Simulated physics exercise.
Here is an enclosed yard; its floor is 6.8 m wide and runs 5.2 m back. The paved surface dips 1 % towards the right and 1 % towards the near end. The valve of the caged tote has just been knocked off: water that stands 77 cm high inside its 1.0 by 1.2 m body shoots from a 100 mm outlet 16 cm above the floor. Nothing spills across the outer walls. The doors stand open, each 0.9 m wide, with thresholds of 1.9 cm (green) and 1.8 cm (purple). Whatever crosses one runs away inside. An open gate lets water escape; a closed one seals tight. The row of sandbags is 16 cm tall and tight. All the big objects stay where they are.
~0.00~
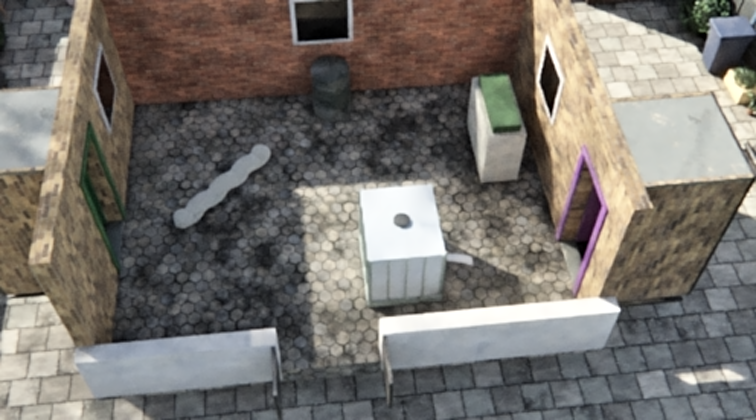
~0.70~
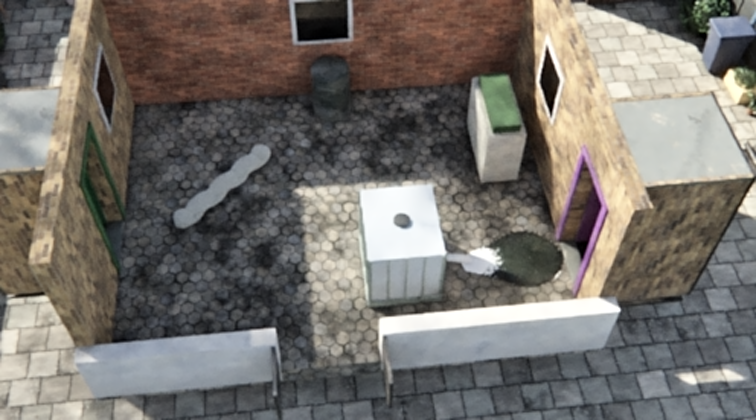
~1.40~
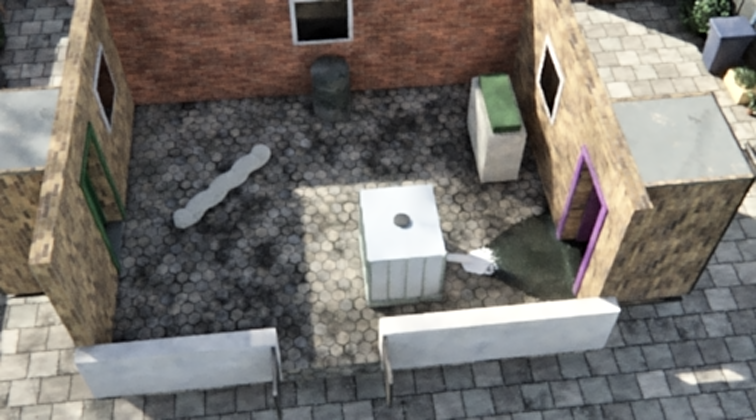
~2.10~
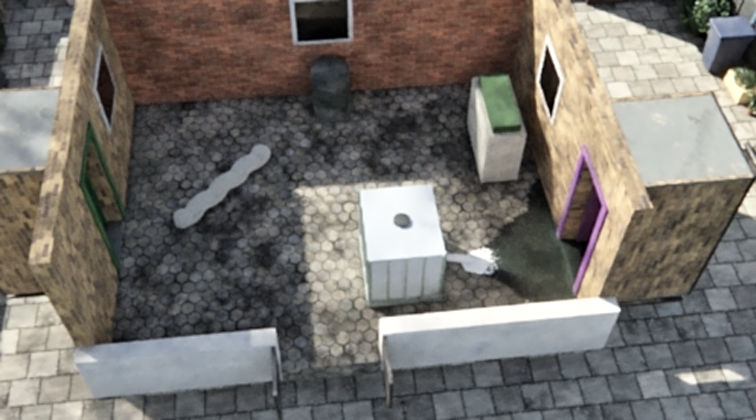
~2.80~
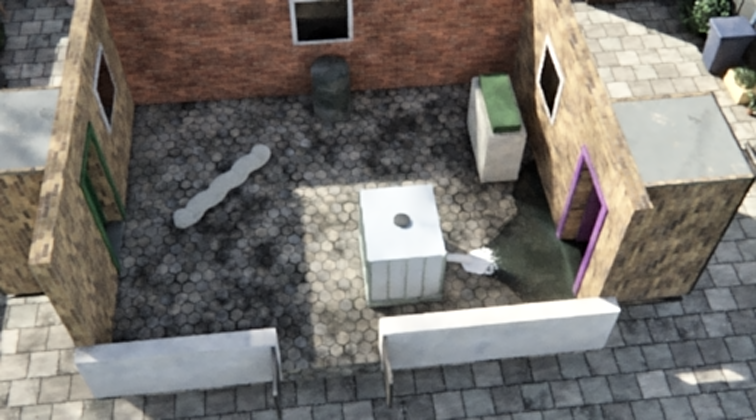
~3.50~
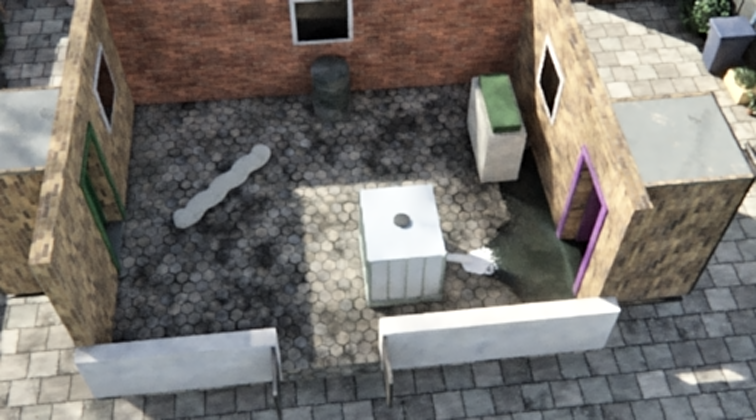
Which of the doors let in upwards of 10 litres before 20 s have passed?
Within that time: At the green door it stays under the limit; at the purple door it exceeds the limit.
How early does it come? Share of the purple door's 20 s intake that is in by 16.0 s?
About 85 per cent.
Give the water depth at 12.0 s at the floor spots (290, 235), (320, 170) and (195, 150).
In that order: 0.0, 0.0 and 0.0 cm.
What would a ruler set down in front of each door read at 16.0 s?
In cm: Green 0.0, purple 5.0.
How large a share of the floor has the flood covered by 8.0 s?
About 15 per cent.
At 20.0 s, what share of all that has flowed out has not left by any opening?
Roughly 50 in a hundred.
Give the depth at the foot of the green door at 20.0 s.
Some 0.0 cm.
After 5.0 s water covers 10 % of the floor and is deepest (6 cm) near (554, 236); green door not reached, purple door 3.7 cm at the sill, 48 L in.
After 8.0 s water covers 15 % of the floor and is deepest (5 cm) near (554, 236); green door not reached, purple door 4.4 cm at the sill, 82 L in.
After 12.0 s water covers 20 % of the floor and is deepest (6 cm) near (554, 236); green door not reached, purple door 5.2 cm at the sill, 118 L in.
After 16.0 s water covers 25 % of the floor and is deepest (6 cm) near (581, 327); green door not reached, purple door 5.1 cm at the sill, 151 L in.
After 20.0 s water covers 30 % of the floor and is deepest (7 cm) near (467, 263); green door not reached, purple door 4.9 cm at the sill, 182 L in.
